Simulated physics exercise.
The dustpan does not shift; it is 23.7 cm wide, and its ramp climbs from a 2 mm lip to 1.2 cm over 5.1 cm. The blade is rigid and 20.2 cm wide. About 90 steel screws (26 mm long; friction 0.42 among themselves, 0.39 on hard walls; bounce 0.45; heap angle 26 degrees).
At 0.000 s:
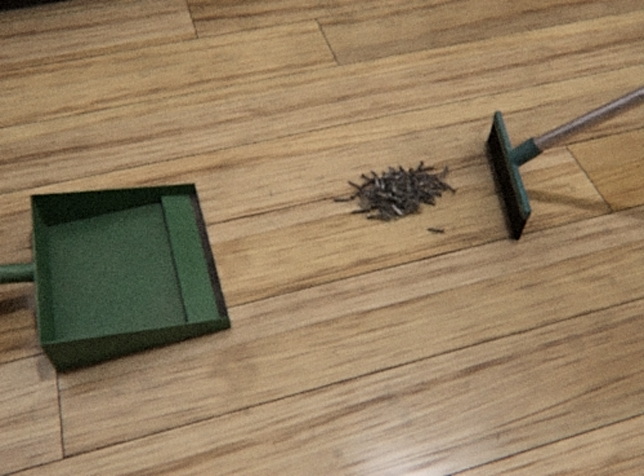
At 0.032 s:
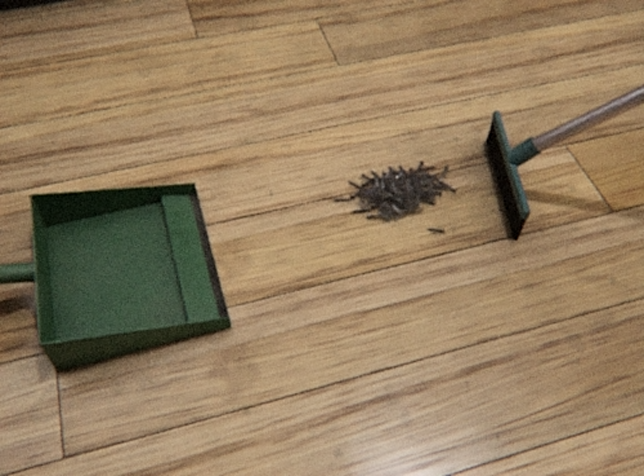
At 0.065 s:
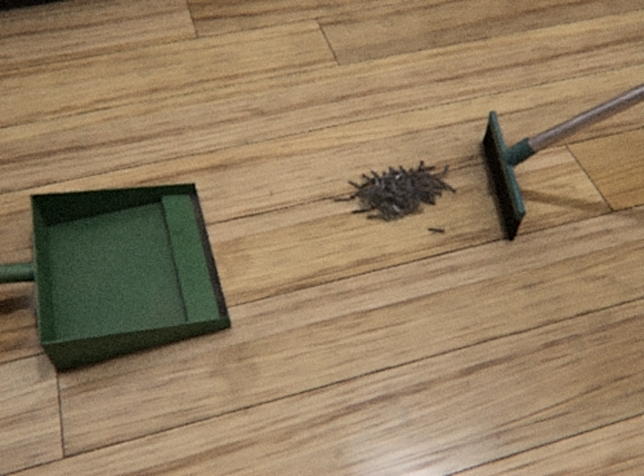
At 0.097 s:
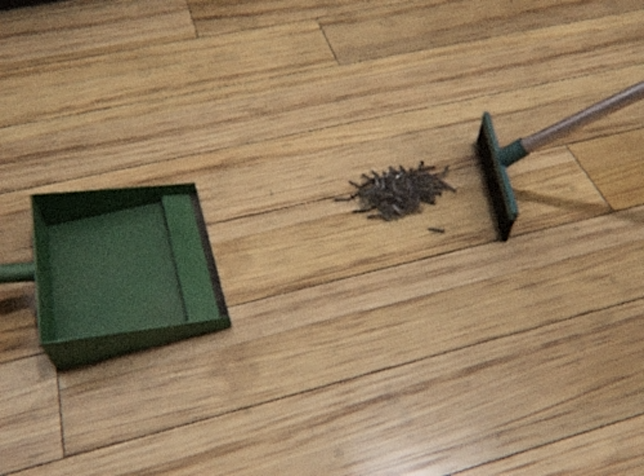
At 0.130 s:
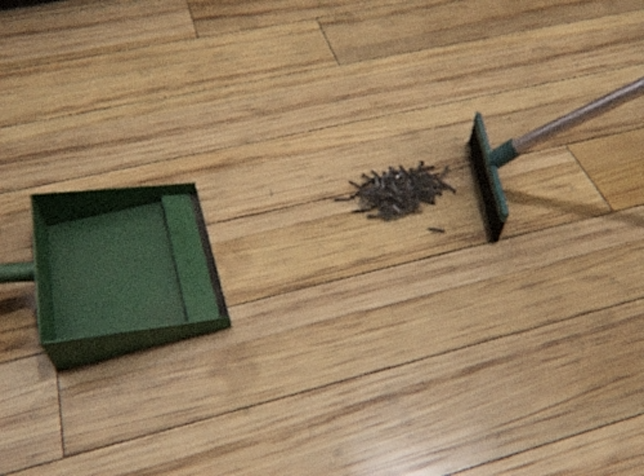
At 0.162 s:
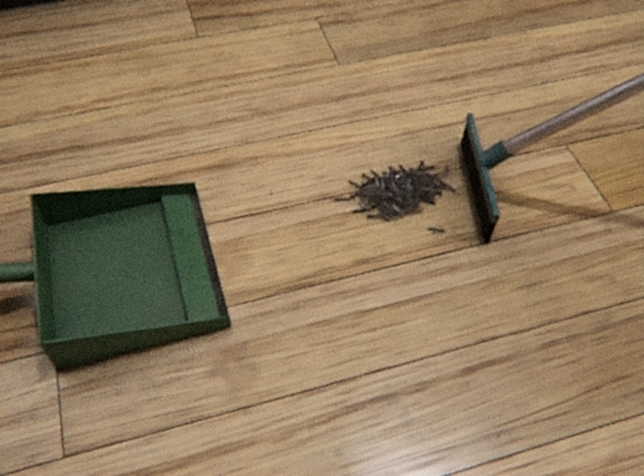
A green blade on a pole slides left across the wooden floor near a dark pile.
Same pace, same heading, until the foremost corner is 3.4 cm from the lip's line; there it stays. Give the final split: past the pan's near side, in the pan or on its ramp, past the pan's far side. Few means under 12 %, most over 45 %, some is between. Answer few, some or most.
Near side few, pan few, far side some.
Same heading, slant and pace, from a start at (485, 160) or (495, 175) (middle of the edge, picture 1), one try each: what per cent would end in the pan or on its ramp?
Some 5 and 5 per cent.
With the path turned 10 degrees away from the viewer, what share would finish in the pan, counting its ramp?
Then about 5 per cent.
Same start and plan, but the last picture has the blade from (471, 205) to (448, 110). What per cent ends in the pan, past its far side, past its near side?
Pan 0, far 65, near 0.
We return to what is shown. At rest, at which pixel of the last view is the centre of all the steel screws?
Around (223, 208).
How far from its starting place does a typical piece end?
Roughly 28 cm.
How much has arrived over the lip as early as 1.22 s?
Near 5 per cent so far.
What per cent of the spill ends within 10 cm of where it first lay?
Roughly 5 per cent.
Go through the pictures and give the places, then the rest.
The first picture shows blade from (526, 215) to (497, 118), moved 0.0 cm, 0 of the pieces shifted so far; middle of the pieces at (398, 191); pan at (119, 278).
The second picture shows blade from (525, 215) to (496, 118), moved 0.2 cm, 0 of the pieces shifted so far; middle of the pieces at (398, 191).
The third picture shows blade from (521, 215) to (492, 118), moved 0.9 cm, 0 of the pieces shifted so far; middle of the pieces at (399, 191).
The fourth picture shows blade from (513, 216) to (486, 119), moved 1.9 cm, 0 of the pieces shifted so far; middle of the pieces at (399, 191).
The fifth picture shows blade from (504, 217) to (477, 119), moved 3.2 cm, 0 of the pieces shifted so far; middle of the pieces at (399, 191).
The sixth picture shows blade from (495, 218) to (469, 120), moved 4.5 cm, 0 of the pieces shifted so far; middle of the pieces at (399, 191); pan at (119, 277). Its pace works out near 0.40 m/s, heading 8 degrees away from the viewer's side.
After 0.57 s, middle of the blade 24 cm from the lip; 0 % over the lip, far side 0 %, near side 0 %.
After 0.85 s, middle of the blade 13 cm from the lip; 0 % over the lip, far side 15 %, near side 0 %.
After 1.22 s, middle of the blade 6 cm from the lip; 5 % over the lip, far side 20 %, near side 0 %.
At rest (2.0 s), near side 0 %, pan 5 %, far side 20 %, in front of the lip or behind the blade 75 %.
